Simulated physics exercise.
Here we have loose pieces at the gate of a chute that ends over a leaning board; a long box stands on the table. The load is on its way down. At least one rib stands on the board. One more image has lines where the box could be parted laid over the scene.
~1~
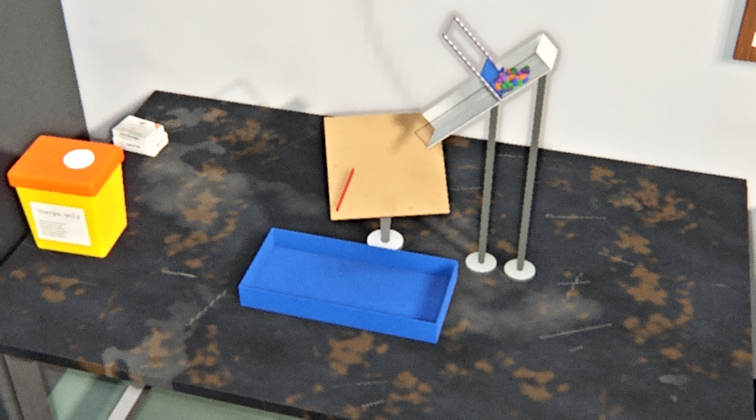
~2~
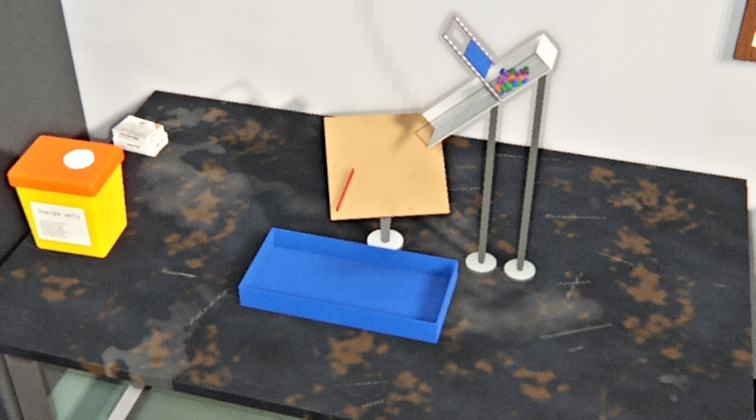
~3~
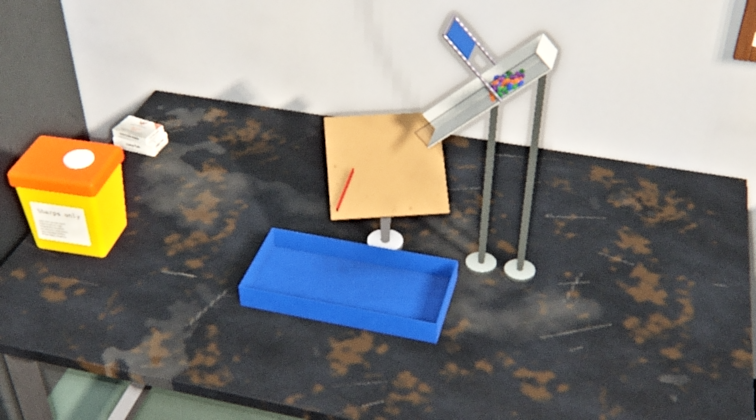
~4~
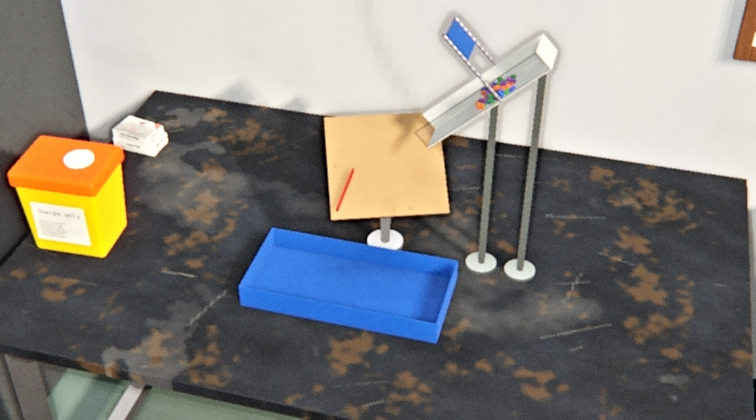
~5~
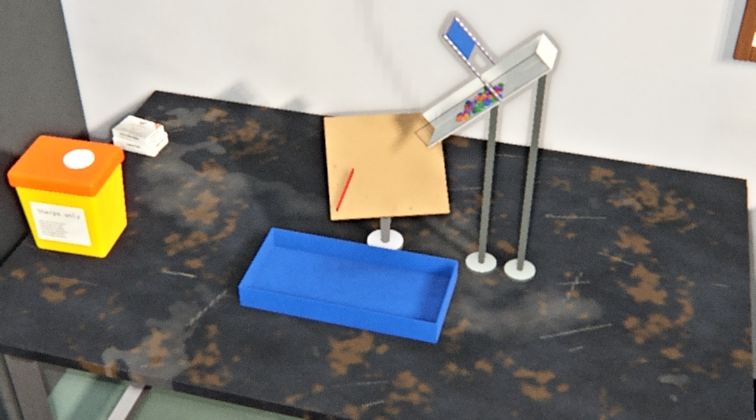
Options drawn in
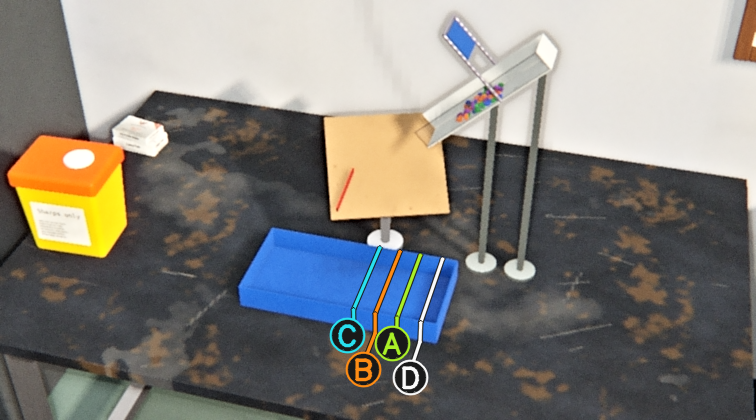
In the video, a blue gate slides up out of a sloping chute above a tilted tan board and an empty blue box on a dark table, and a cluster of small colourful pieces then slides down the chute toward the left.
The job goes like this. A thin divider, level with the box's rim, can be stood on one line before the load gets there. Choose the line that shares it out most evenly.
The answer is line C.
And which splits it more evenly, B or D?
B it is.
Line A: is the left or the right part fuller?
The left side.
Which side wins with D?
The left side.
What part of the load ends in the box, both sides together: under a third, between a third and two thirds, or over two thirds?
About that: Over two thirds.
On the marked copy, line A crosses the front rim at (397, 317); line B crosses the front rim at (375, 313); line C crosses the front rim at (353, 308); line D crosses the front rim at (421, 321).
With A, of what is caught, nearly all on the left of the divider, a stray few on the right.
With B, of what is caught, most on the left of the divider, a small part on the right.
With C, of what is caught, about two thirds on the left of the divider, about a third on the right.
With D, of what is caught, all on the left of the divider, none on the right.
